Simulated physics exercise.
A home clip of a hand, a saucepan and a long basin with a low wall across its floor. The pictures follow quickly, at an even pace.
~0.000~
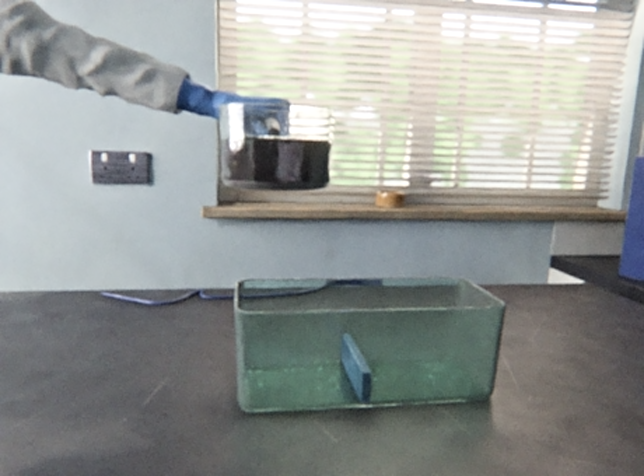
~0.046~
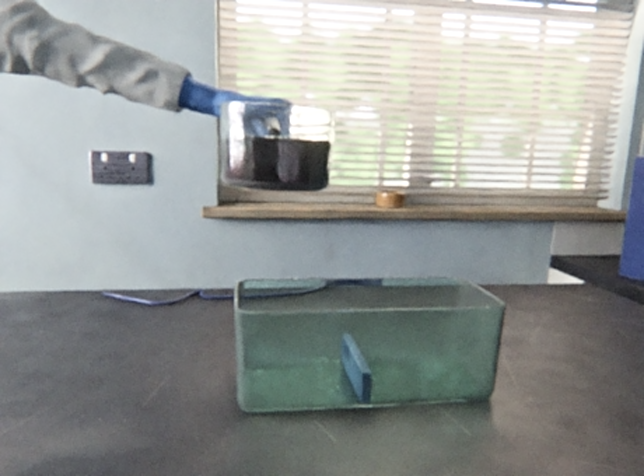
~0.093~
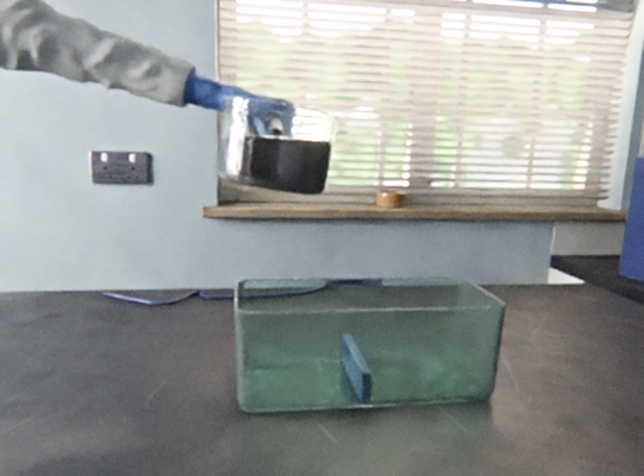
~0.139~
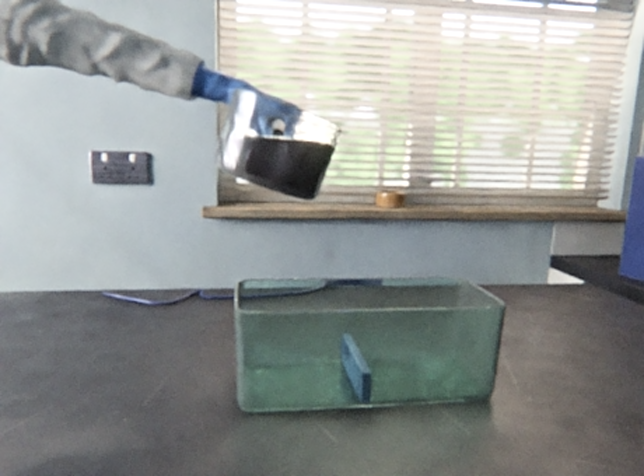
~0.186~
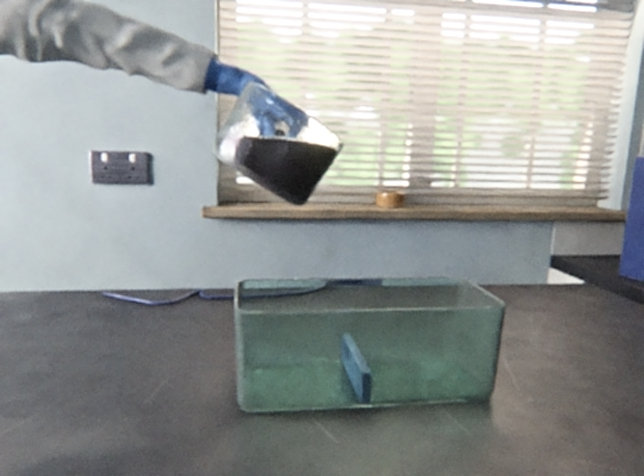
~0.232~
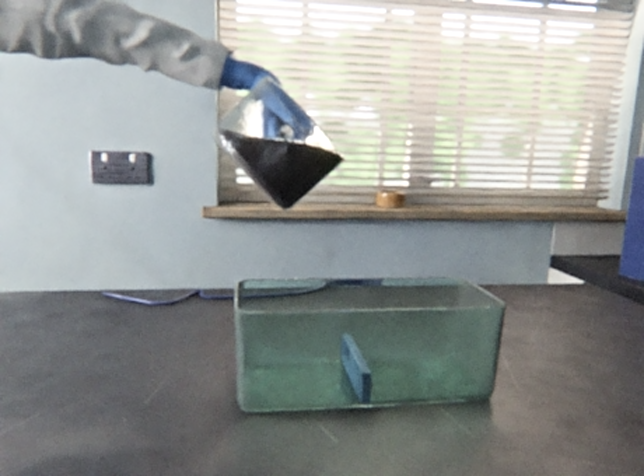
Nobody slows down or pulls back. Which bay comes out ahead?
Most lies in the right part.
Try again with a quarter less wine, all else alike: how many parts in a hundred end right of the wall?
Roughly 75 in a hundred.
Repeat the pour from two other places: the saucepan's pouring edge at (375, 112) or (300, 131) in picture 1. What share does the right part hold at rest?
Near 80 % and 15 %.
Then, 0.47 s in, the tilt is 107° and 32 per cent is still to pour, 0 is left of the wall and 14 right of it.
Then, 0.64 s in, the tilt is 110° and 7 per cent is still to pour, 13 is left of the wall and 68 right of it.
Then, 0.82 s in, the tilt is 110° and 0 per cent is still to pour, 14 is left of the wall and 79 right of it.
Then, 1.02 s in, the tilt is 110° and 0 per cent is still to pour, 16 is left of the wall and 82 right of it.
Finally, 16 per cent lies left of the wall, 82 right of it and 2 outside.
